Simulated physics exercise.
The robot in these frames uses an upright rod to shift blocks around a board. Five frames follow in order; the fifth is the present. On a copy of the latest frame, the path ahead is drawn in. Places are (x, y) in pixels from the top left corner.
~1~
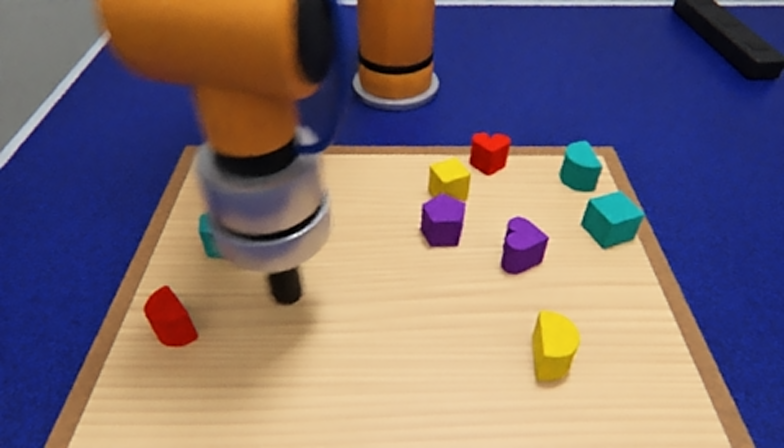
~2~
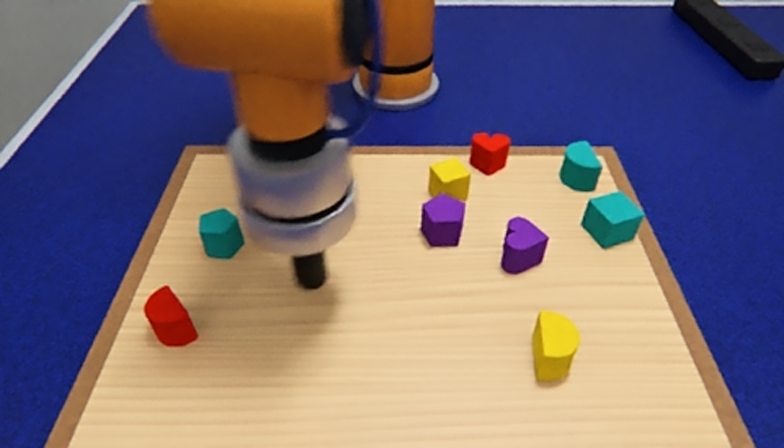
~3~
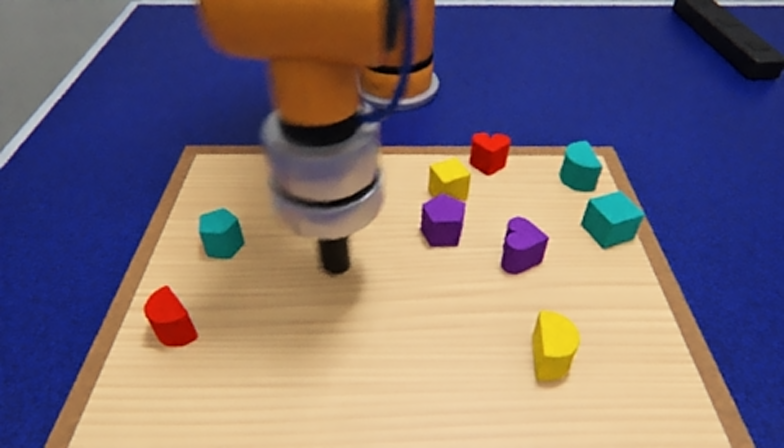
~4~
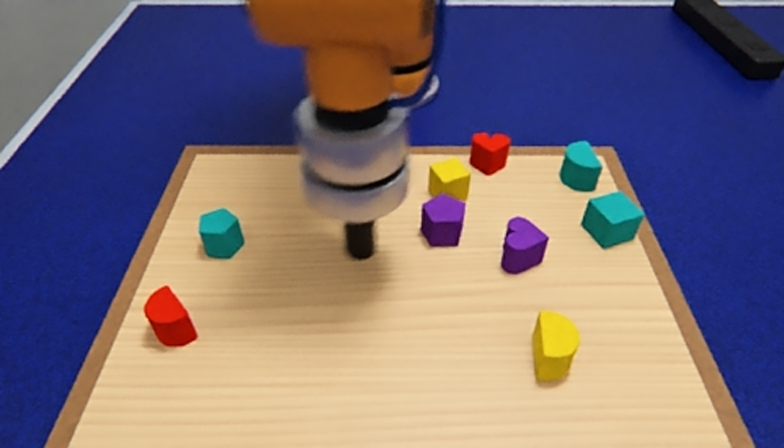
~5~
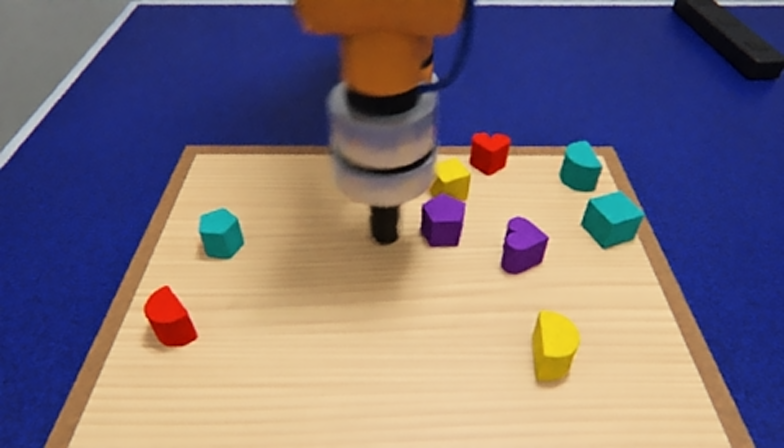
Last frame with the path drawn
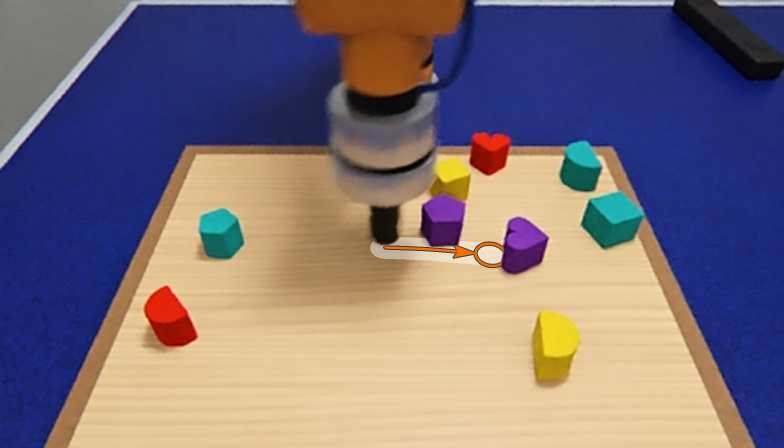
On a wooden board over a blue surface, an orange and silver robot arm moves its upright black rod steadily right and slightly away, nearing a purple pentagonal block, while the red, teal, yellow and purple blocks stay still.
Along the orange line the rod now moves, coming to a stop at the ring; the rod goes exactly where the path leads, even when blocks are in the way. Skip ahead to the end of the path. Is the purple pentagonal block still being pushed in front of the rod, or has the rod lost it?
The purple pentagonal block is left behind or beside.
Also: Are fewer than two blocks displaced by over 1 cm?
The answer is yes.
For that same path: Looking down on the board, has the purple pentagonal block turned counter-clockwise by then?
Yes, I think so.
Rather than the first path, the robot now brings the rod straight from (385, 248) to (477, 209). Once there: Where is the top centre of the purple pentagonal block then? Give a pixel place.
Roughly at (504, 201).
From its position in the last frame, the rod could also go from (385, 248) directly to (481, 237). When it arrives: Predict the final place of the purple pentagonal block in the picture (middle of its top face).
Top centre: (496, 190).
Drawn move, from (385, 248) to (491, 255).
The first path, step by step. One third of the way, rod (422, 236); purple pentagonal block (448, 207).
Two thirds of the way, rod (457, 239); purple pentagonal block (464, 203), turned 55° anticlockwise.
At the end, rod (493, 242); purple pentagonal block (464, 203), turned 60° anticlockwise; purple heart still.
